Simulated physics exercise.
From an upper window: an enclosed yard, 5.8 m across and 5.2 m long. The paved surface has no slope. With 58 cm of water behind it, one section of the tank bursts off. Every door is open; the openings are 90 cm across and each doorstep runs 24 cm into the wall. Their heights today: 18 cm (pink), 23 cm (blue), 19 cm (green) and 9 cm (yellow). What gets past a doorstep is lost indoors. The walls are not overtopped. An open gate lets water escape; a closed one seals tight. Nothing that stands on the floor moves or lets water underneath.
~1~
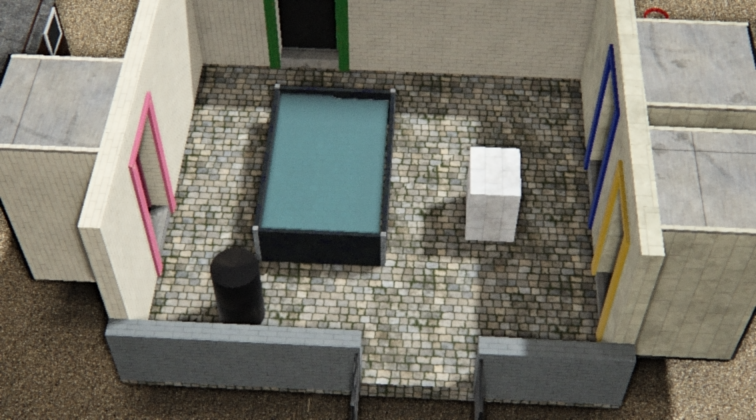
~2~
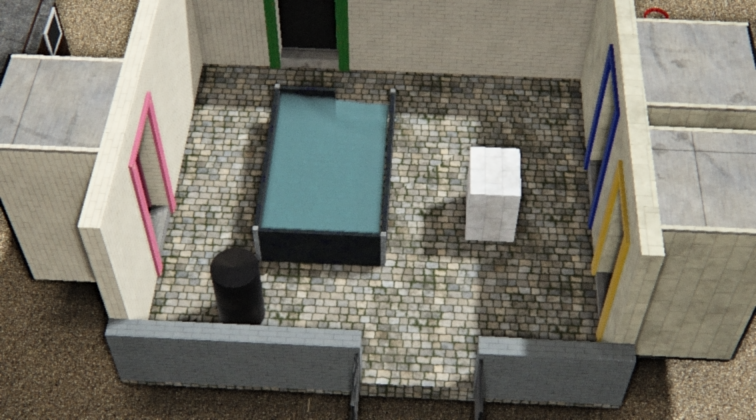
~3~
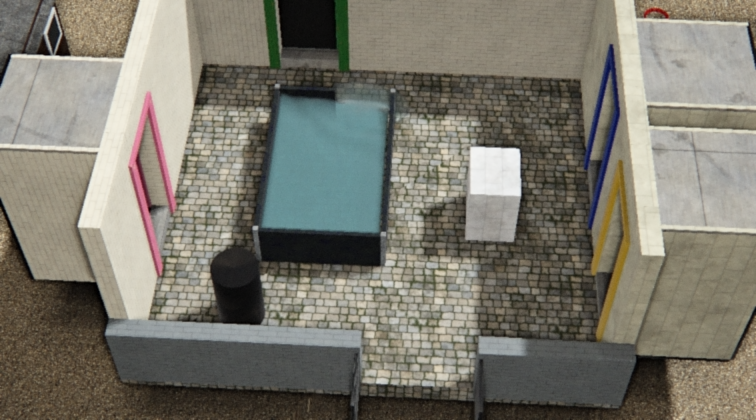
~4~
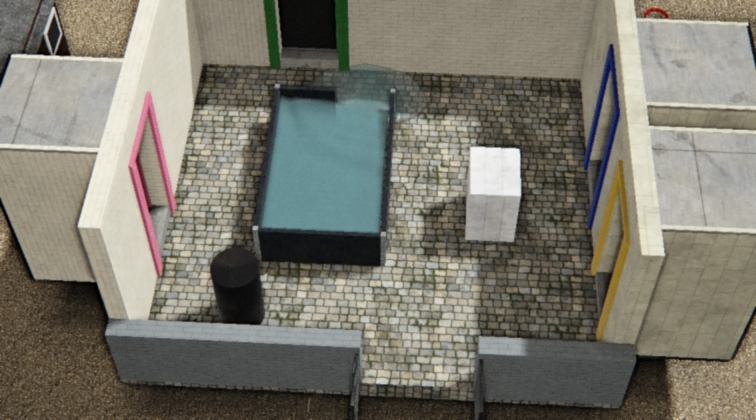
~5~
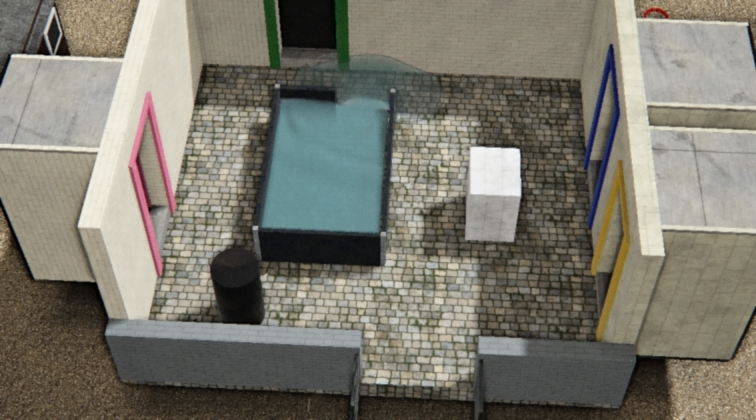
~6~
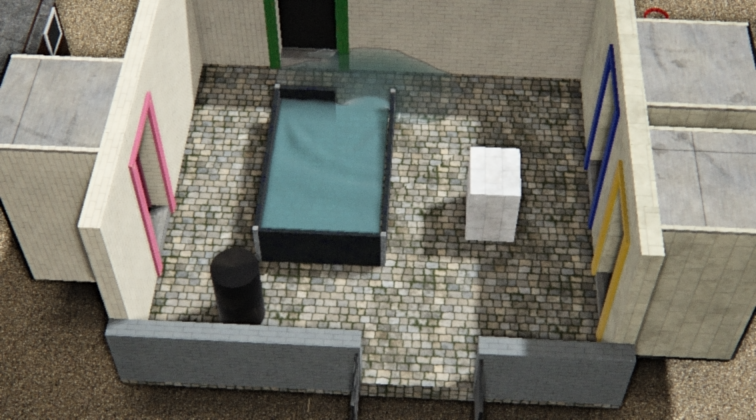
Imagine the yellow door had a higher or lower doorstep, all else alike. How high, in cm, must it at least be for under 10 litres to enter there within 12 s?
Some 7 cm above the ground.
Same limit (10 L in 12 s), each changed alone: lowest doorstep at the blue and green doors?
About 7.0 cm at blue and 20 cm at green.
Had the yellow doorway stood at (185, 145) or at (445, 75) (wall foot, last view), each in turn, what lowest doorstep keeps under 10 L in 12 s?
Roughly 8.5 and 19 cm.
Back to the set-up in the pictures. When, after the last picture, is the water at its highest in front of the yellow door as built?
At about 6.5 s.
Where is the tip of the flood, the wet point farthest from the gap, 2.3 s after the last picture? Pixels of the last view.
Near (593, 271).
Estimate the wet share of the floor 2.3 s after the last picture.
About 40 per cent.
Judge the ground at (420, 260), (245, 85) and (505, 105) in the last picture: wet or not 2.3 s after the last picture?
In turn: Dry, under water, flooded.
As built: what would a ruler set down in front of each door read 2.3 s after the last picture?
Depths in cm: Pink 3, blue 11, green 16, yellow 0.
Then, 0.7 s after the last picture water covers 15 % of the floor, deepest (42 cm) near (366, 77); it has not reached the yellow door.
Then, 2.3 s after the last picture water covers 40 % of the floor, deepest (30 cm) near (366, 77); it has not reached the yellow door.
Then, 11.3 s after the last picture water covers 95 % of the floor, deepest (12 cm) near (142, 354); 9 cm at the yellow door, 4 litres in over its 9 cm doorstep.
At the yellow door as built, the water peaked near 9 cm, 6.5 s after the last picture.
With a doorstep of 6 cm, 18 litres would have come in within the 12 s; with 8 cm, 7 litres. So under 10 litres takes about 7 cm.
